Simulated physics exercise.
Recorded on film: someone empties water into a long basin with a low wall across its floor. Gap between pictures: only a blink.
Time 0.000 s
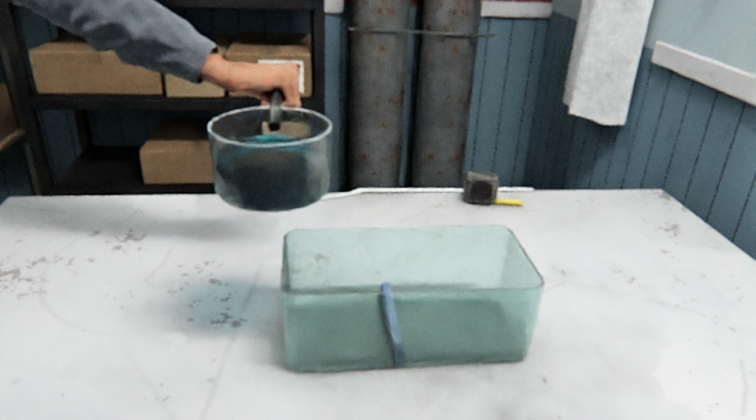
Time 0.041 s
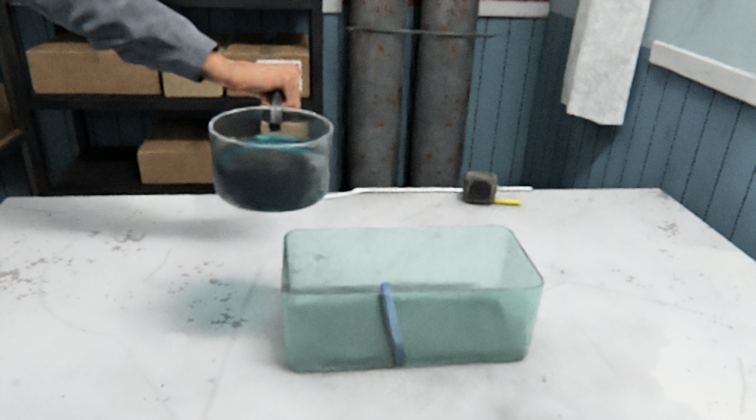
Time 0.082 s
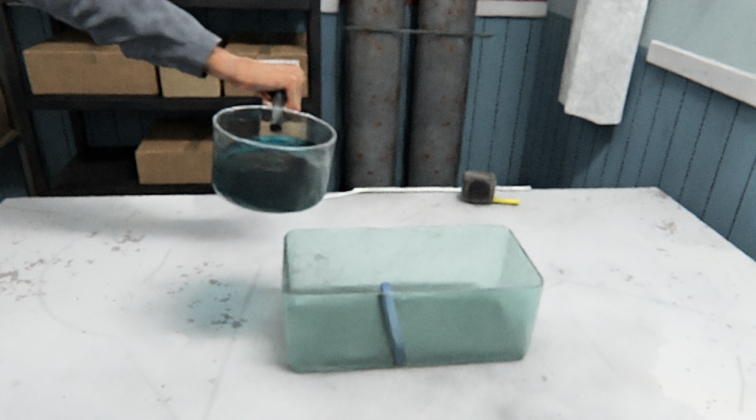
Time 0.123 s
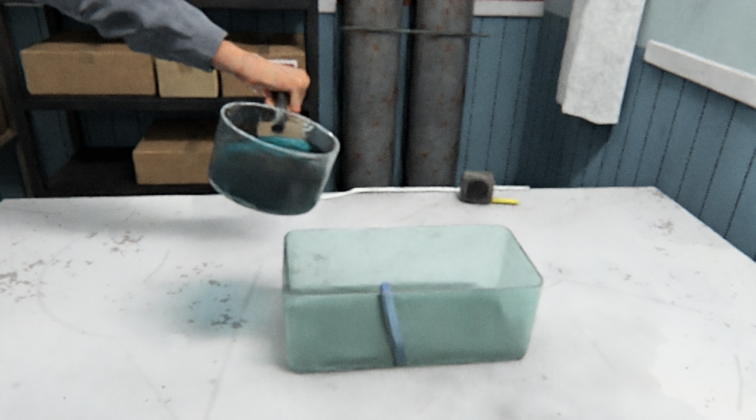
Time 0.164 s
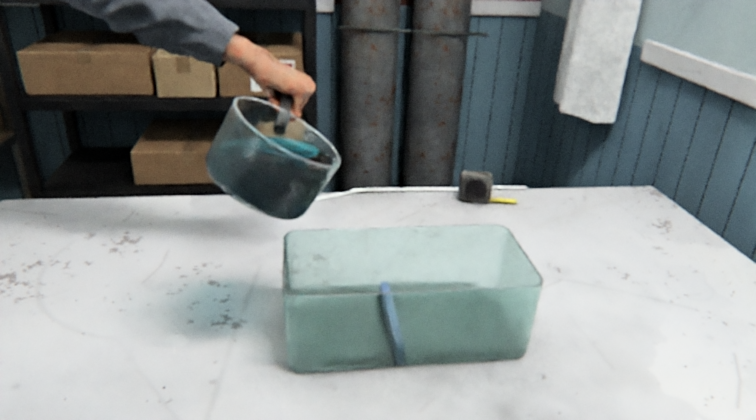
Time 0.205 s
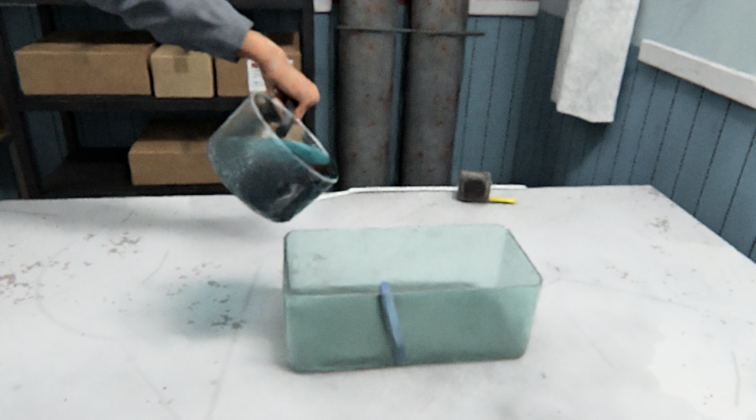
In a workshop, a hand tilting a clear pot of bluish water rightward above a pale green glass basin on a white table.
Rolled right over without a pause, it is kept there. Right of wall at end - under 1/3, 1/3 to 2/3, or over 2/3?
Under 1/3.
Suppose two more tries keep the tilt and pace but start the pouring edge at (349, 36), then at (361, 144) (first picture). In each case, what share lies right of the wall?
You'd get around 35 per cent and then around 35 per cent.
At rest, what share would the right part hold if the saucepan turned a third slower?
It comes to around 20 per cent.
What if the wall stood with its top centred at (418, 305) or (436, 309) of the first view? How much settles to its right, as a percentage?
Try 1: About 15 percent; try 2: About 20 percent.
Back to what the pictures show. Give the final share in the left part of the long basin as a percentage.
Close to 65 in a hundred.
A moment on, the saucepan is tipped right over and 19 per cent is still to pour, 36 is left of the wall and 0 right of it.
Next, the saucepan is tipped right over and 2 per cent is still to pour, 72 is left of the wall and 9 right of it.
Then the saucepan is tipped right over and 0 per cent is still to pour, 65 is left of the wall and 23 right of it.
Later the saucepan is tipped right over and 0 per cent is still to pour, 65 is left of the wall and 26 right of it.
Finally, 65 per cent lies left of the wall, 26 right of it and 9 outside.
